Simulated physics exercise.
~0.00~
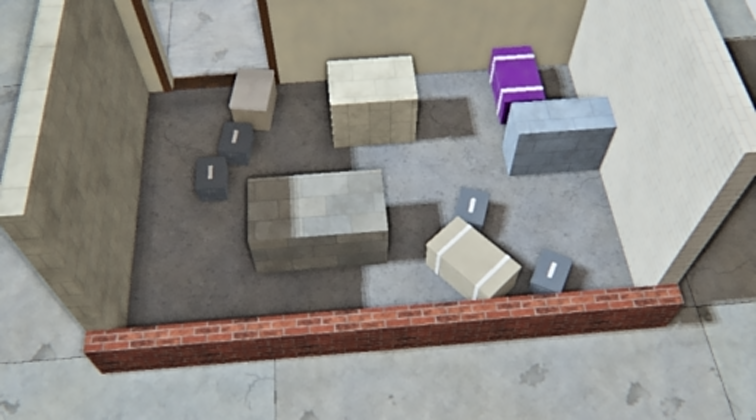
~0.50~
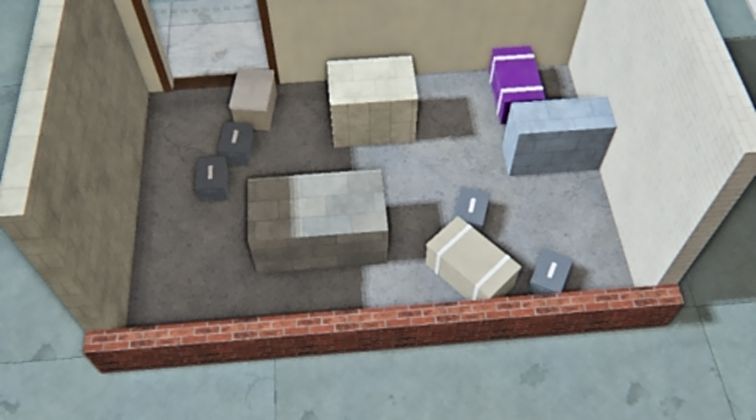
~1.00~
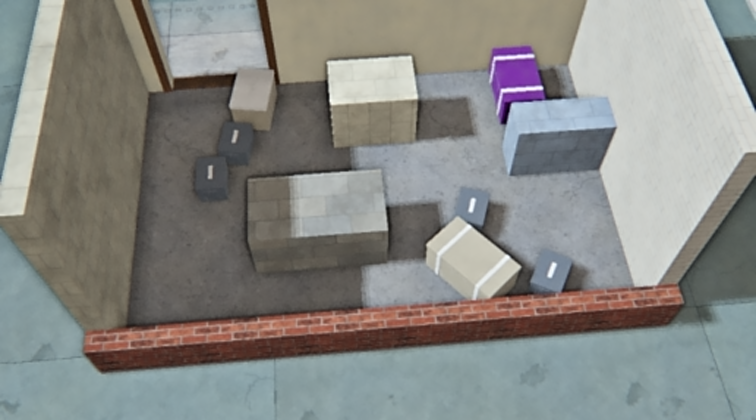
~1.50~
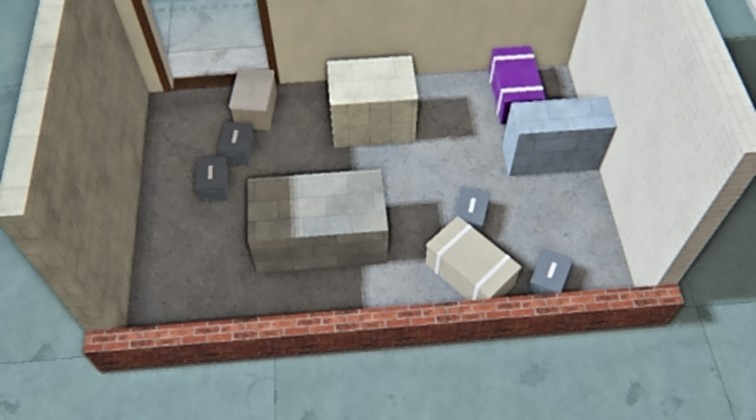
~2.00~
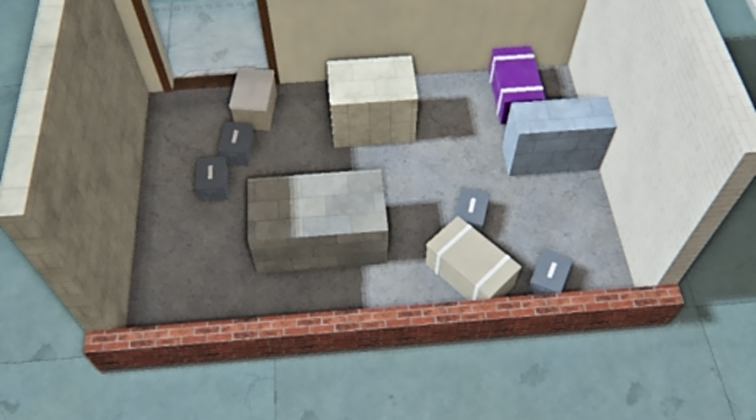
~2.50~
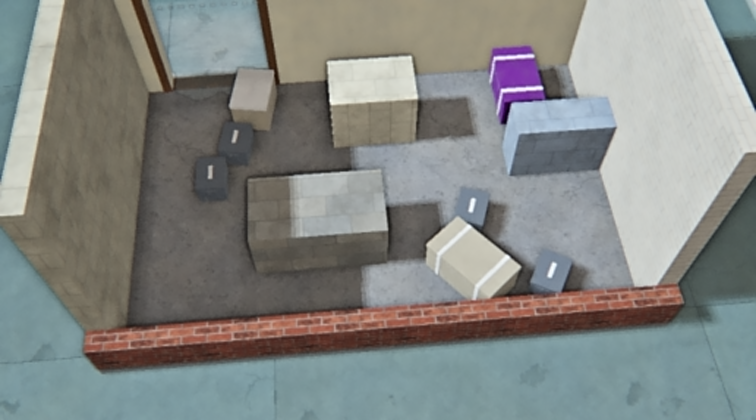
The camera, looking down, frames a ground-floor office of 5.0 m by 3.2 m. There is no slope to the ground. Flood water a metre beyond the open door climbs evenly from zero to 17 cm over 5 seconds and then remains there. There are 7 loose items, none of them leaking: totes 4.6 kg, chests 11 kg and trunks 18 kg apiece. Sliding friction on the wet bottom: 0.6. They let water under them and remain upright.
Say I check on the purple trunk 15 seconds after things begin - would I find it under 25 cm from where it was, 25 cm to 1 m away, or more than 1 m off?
Distance covered: Moderate.
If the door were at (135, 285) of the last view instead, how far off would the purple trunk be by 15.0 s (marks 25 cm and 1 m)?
You'd see the purple trunk edge over a bit.
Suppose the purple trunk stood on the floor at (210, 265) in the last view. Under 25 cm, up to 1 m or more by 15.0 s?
Result: It drifts a great deal.
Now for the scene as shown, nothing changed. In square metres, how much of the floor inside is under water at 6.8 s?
7.0 m2.
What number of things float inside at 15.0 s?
I get 7.
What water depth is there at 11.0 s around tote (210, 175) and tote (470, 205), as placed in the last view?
I'd estimate 7 cm for the first and 3 cm for the second.
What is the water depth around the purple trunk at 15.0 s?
About 8 cm.
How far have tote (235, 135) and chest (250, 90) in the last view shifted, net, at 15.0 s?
They've ended up 200 cm and 300 cm away, in that order.
After 3.5 s the purple trunk is near (518, 73), 0.0 m from its start, aground; 0 afloat.
After 6.8 s the purple trunk is near (518, 73), 0.0 m from its start, aground; 1 afloat.
After 11.0 s the purple trunk is near (518, 73), 0.0 m from its start, aground; 3 afloat.
After 15.0 s the purple trunk is near (565, 86), 0.5 m from its start, afloat; 7 afloat.
